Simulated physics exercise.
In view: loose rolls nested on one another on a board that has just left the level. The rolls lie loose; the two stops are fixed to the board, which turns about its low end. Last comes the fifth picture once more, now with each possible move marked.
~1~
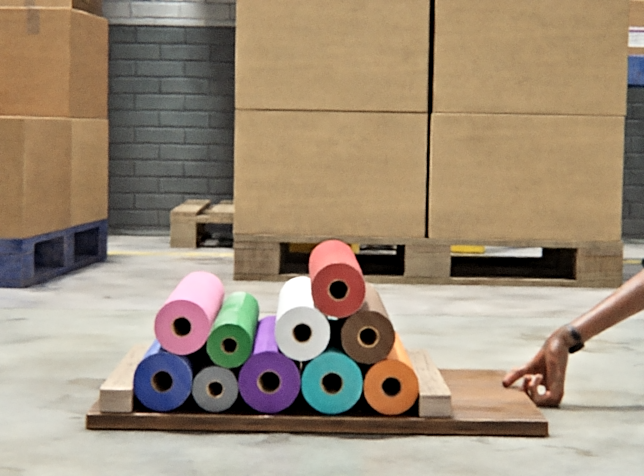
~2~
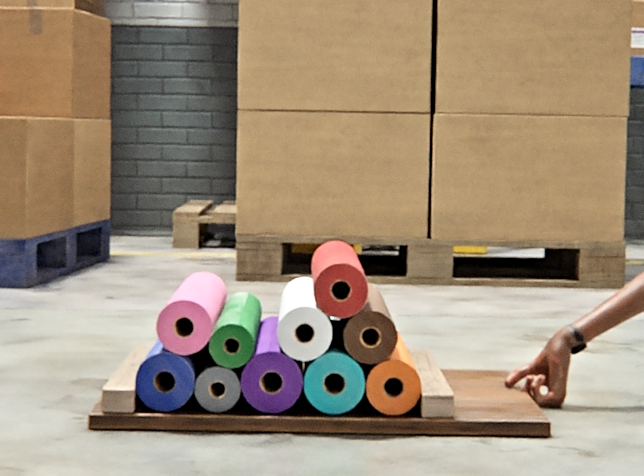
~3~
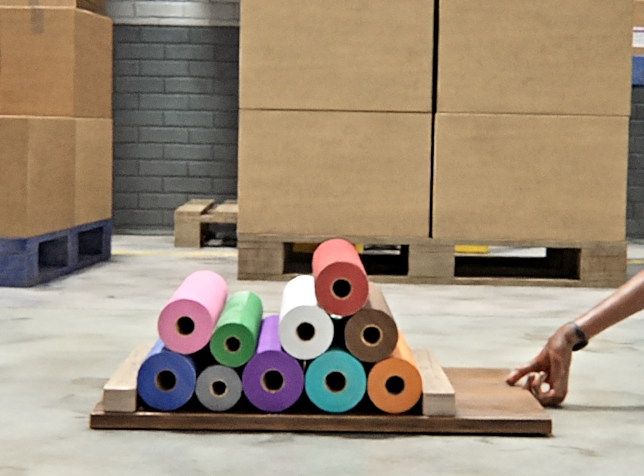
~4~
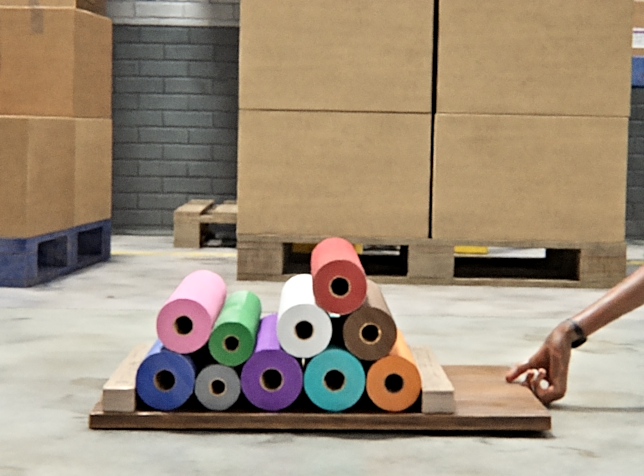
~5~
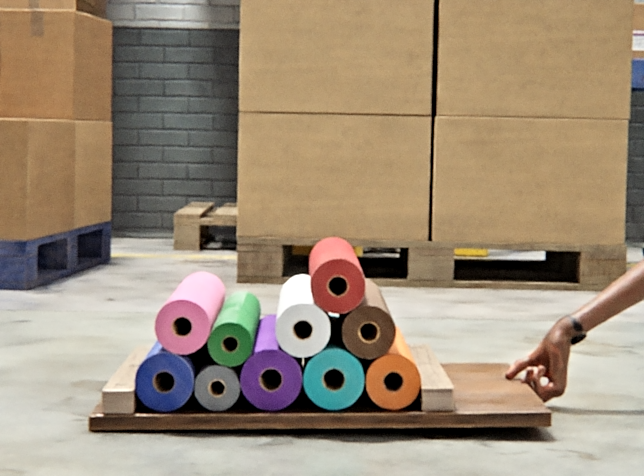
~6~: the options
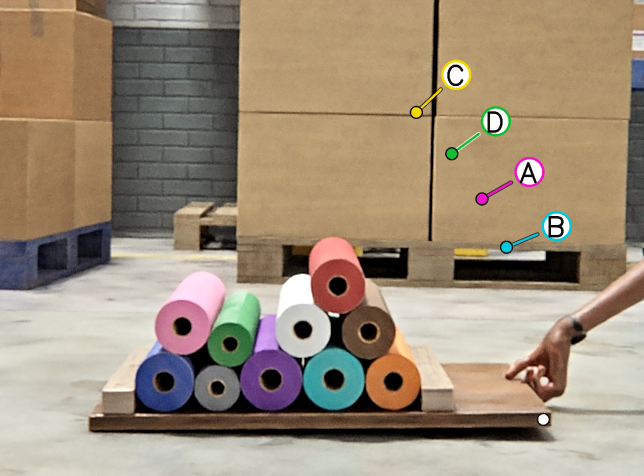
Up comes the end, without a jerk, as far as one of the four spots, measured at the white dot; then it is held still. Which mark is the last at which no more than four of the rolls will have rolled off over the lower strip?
Stop at A.
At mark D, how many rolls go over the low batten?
With D, five.
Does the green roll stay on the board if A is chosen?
No.
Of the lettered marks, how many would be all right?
Two of them.
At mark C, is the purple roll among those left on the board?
The purple roll: Yes.
On the copy, A at (482, 199); B at (506, 247); C at (416, 112); D at (451, 154); the white dot at (543, 420).
On A. First, board at 25°.
Then, board at 31°.
Finally, board at 31°, four over the low batten (white, green, pink, red).
By contrast, B one over the low batten (pink); C five over the low batten; D five over the low batten.
